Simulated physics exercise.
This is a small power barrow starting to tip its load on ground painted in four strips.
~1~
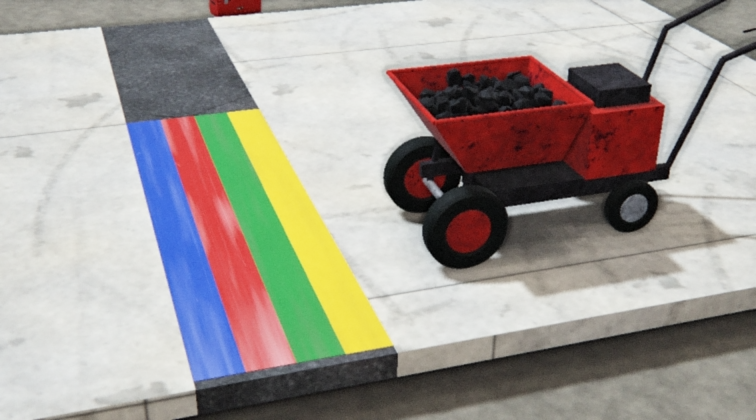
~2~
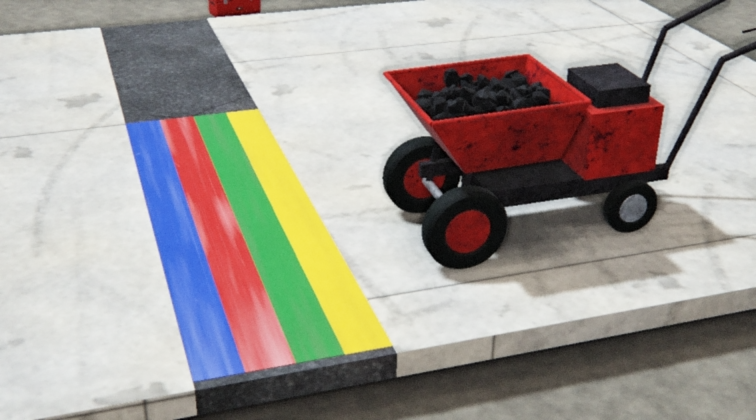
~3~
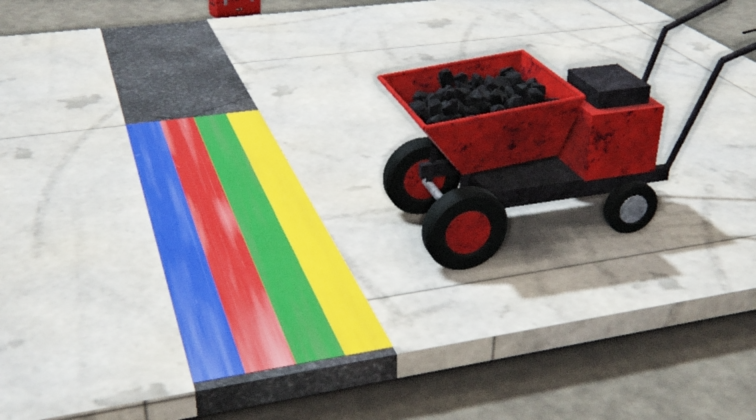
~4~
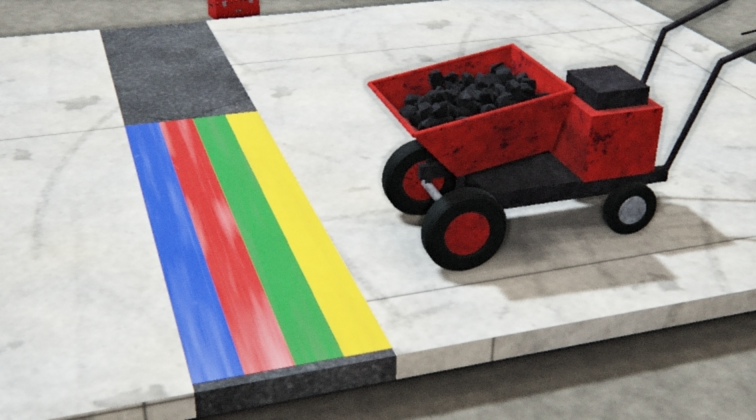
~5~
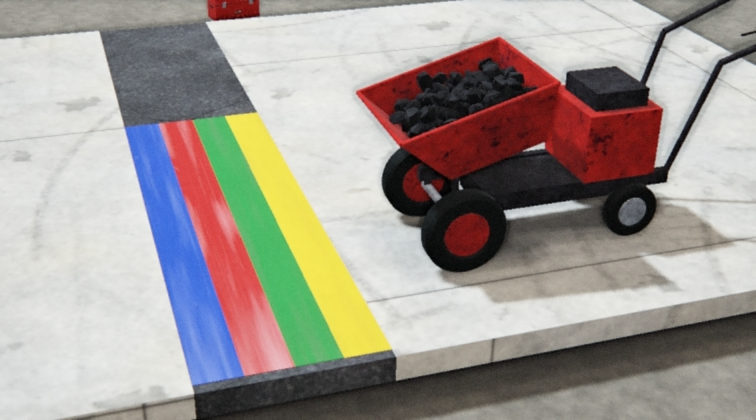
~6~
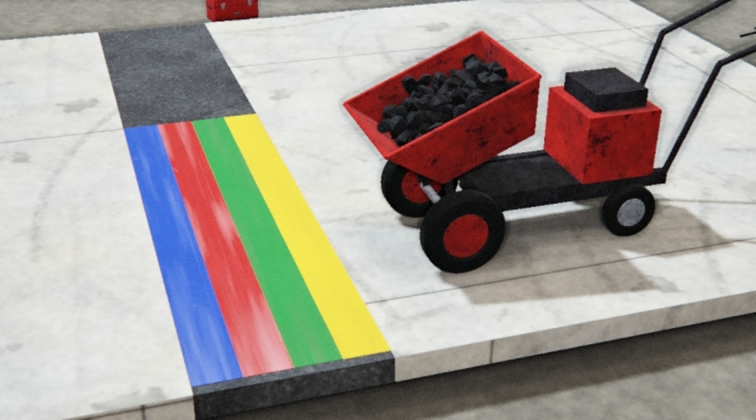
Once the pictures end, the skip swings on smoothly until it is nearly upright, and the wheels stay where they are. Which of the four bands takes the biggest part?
Most lies over the green band.
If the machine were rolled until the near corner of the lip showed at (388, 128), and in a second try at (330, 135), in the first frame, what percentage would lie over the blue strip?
About 20 and 40 per cent.
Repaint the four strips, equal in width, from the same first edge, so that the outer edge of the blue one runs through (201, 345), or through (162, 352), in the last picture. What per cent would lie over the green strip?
The first gives 30 %, the second 30 %.
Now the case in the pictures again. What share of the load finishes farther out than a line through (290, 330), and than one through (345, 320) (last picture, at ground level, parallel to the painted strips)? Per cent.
Roughly 30 per cent, and 70 per cent.
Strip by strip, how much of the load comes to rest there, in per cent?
Yellow strip near 15; green strip near 30; red strip near 20; blue strip near 5.
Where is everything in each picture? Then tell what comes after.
Lip of the skip near (435, 123), level; top of the load near (494, 100), lumps of coal; yellow strip near (349, 311); green strip near (303, 319); red strip near (256, 327); blue strip near (208, 335), in the first frame.
Lip of the skip near (432, 124), tipped barely; top of the load near (492, 99), in the second frame.
Lip of the skip near (425, 128), tipped barely; top of the load near (502, 99), in the third frame.
Lip of the skip near (414, 135), tipped a little; top of the load near (492, 97), in the fourth frame.
Lip of the skip near (402, 145), tipped clearly; top of the load near (489, 89), in the fifth frame.
Lip of the skip near (387, 158), tipped clearly; top of the load near (482, 79); yellow strip near (347, 316); green strip near (301, 324); red strip near (254, 332); blue strip near (205, 340), in the sixth frame.
Shortly afterwards, skip tipped steeply; the whole lot in the skip.
Next, skip tipped right over; near two thirds in the skip; a little over the yellow strip; near a quarter over the green strip; only a few over the red strip.
Some moments later, skip tipped right over; near a quarter in the skip; a little over the yellow strip; near a third over the green strip; near a quarter over the red strip; a little over the blue strip; only a few off the paint.
In the end, skip tipped right over; near a quarter in the skip; a little over the yellow strip; near a third over the green strip; near a quarter over the red strip; a little over the blue strip; only a few off the paint.
